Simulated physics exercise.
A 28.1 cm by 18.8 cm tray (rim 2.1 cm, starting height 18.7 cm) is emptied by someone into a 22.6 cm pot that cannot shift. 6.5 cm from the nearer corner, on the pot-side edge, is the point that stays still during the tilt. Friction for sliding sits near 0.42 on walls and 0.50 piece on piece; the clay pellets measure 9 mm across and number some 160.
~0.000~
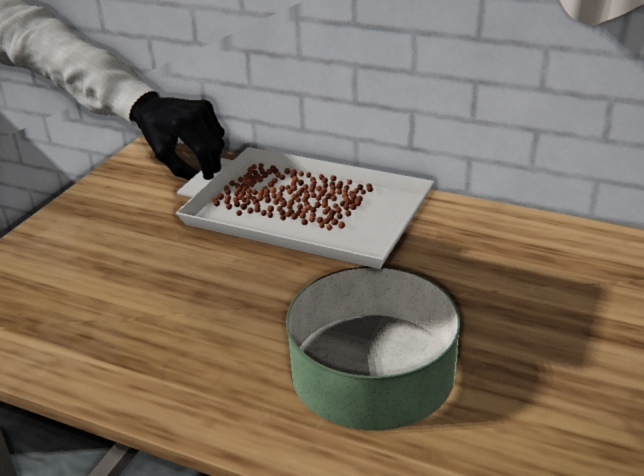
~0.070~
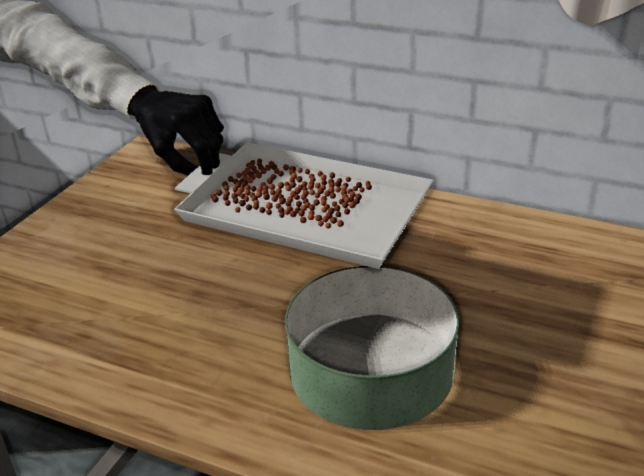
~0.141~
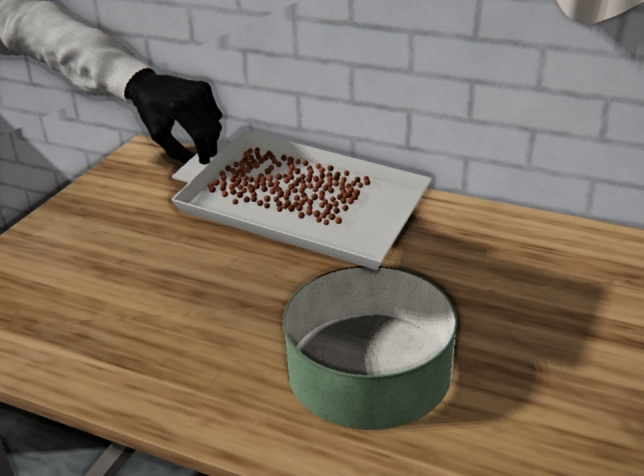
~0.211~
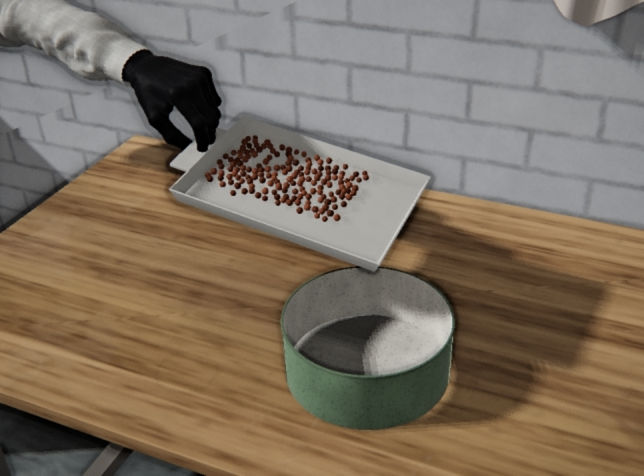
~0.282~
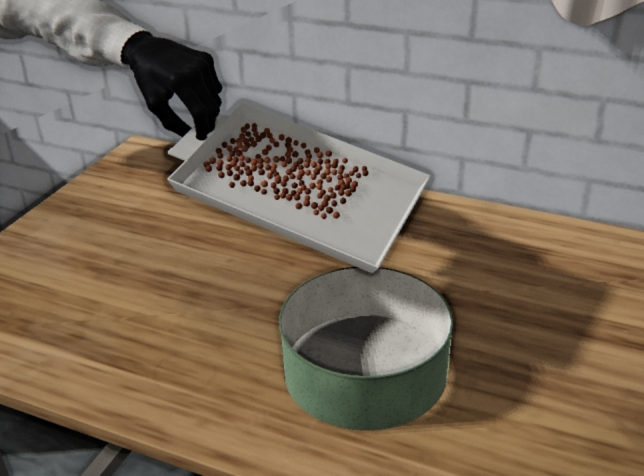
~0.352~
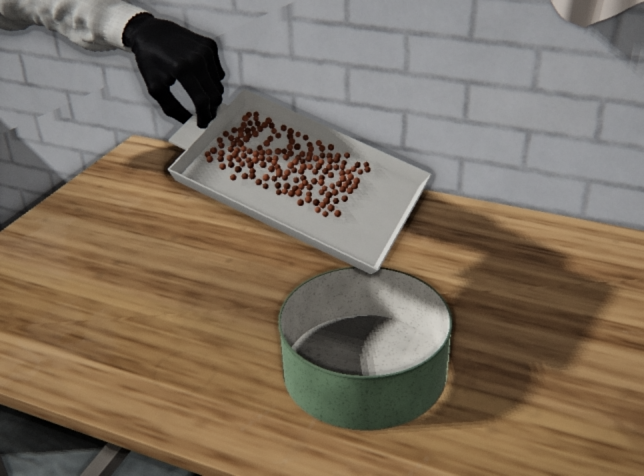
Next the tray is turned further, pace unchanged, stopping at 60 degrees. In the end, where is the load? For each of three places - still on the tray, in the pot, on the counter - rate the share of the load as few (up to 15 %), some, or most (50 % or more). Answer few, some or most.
Tray: Most; pot: Some; counter: Few.
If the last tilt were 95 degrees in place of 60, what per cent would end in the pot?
In that case some 100 per cent.
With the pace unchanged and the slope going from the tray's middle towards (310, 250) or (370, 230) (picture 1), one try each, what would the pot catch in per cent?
Roughly 5 % for the first direction, roughly 10 % for the second.
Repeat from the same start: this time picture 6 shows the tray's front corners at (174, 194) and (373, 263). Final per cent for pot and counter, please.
Pot: 5, counter: 0.
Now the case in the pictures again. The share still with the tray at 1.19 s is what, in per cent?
Around 65 percent of it.
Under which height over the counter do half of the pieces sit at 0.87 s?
Roughly 20 centimetres.
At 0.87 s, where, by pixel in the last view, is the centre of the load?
Approximately (376, 245) in the last picture.
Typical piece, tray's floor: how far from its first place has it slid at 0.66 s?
I'd say close to 10 centimetres.
After 0.66 s, tilt 39 degrees; the tray holds 100 %, the pot 0 %.
After 0.87 s, tilt 53 degrees; the tray holds 95 %, the pot 0 %.
After 1.19 s, tilt 60 degrees; the tray holds 65 %, the pot 30 %.
At rest (2.0 s), tray 65 %, pot 35 %, counter 0 %.
